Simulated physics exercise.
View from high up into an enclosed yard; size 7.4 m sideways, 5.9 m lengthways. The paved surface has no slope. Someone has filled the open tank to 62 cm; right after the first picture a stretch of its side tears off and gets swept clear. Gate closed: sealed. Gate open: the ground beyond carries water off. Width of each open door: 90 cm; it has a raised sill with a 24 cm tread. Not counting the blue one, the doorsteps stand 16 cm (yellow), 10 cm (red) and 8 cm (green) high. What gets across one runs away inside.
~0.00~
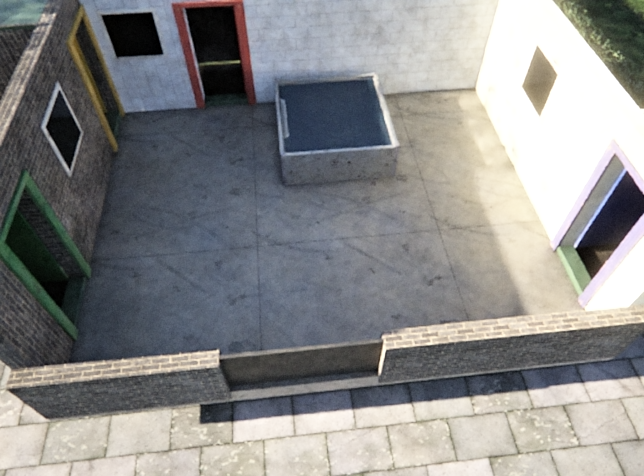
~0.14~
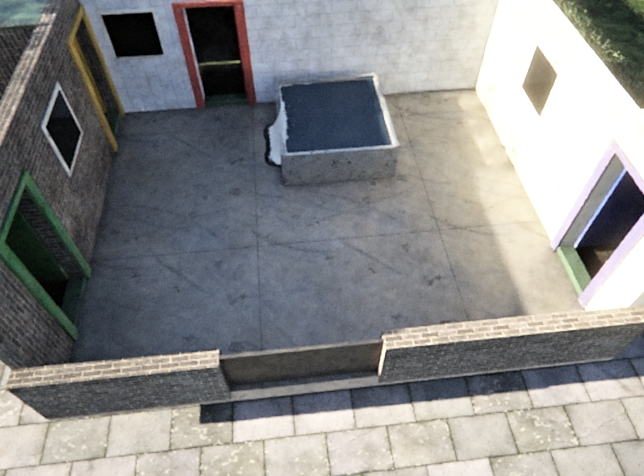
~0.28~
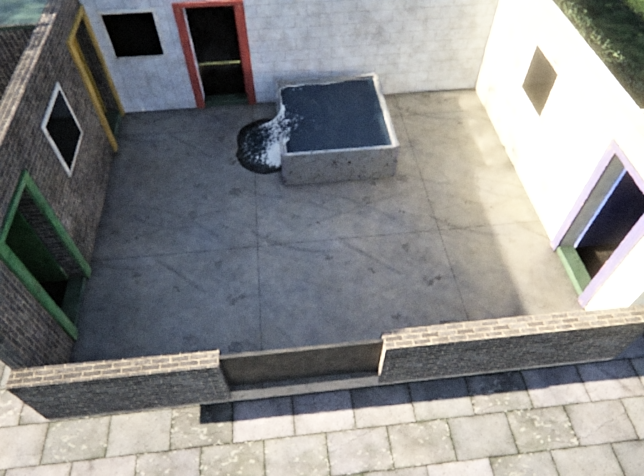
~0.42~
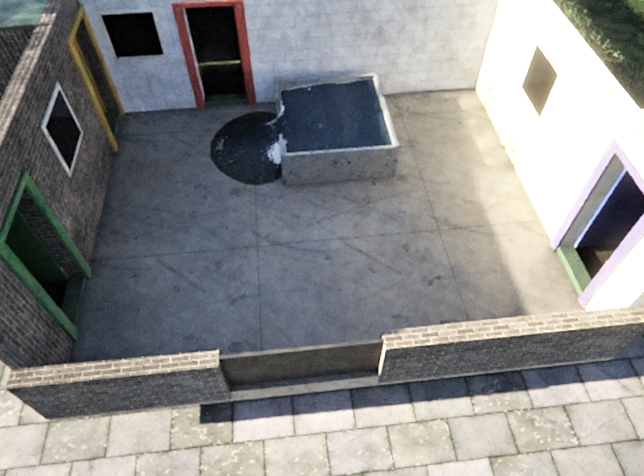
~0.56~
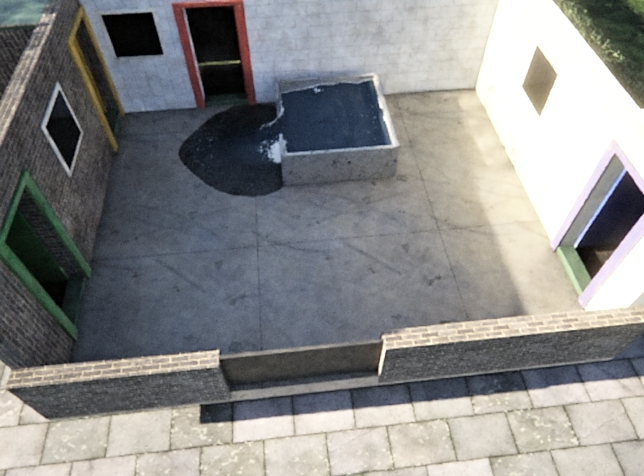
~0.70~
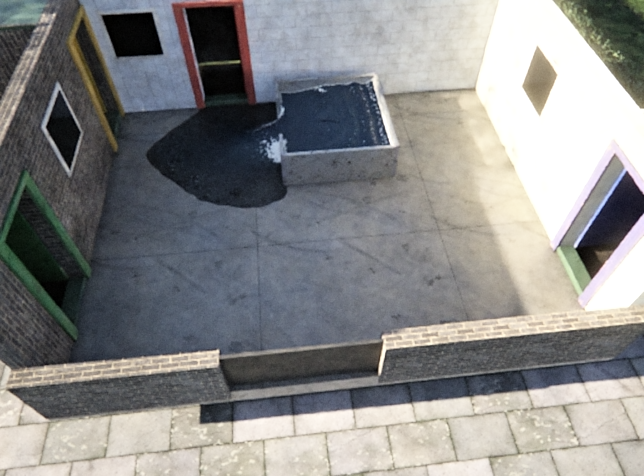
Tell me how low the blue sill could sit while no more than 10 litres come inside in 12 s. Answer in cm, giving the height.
At least 7 cm or so.
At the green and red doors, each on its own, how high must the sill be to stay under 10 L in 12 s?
Close to 8.5 cm (green) and close to 11.0 cm (red).
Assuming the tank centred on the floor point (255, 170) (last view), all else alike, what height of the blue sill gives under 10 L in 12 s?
Roughly 7.0 cm is needed.
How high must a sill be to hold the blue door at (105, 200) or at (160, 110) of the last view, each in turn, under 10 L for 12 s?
In turn: Roughly 19 cm, roughly 20 cm.
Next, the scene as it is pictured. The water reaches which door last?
It's the blue door.
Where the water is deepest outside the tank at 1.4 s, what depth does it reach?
Max depth: Around 35 cm.
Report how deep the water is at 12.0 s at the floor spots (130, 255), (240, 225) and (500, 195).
Approx. 6 / 2 / 6 cm.
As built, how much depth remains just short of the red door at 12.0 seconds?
About 6.0 cm.
After 1.4 s water covers 25 % of the floor, deepest (35 cm) near (277, 146); it has not reached the blue door.
After 3.0 s water covers 30 % of the floor, deepest (26 cm) near (120, 128); it has not reached the blue door.
After 12.0 s water covers 95 % of the floor, deepest (9 cm) near (63, 392); 8 cm at the blue door, 0 litres in over its 11 cm sill.
At the blue door as built, the water arrived by 7.9 s and peaked near 9 cm at 9.6 s.
Run again over the same 12 s with other heights there, 23 litres in over 5.5 cm, 5 litres over 7.5 cm. The limit of 10 litres is kept from about 7 cm up.
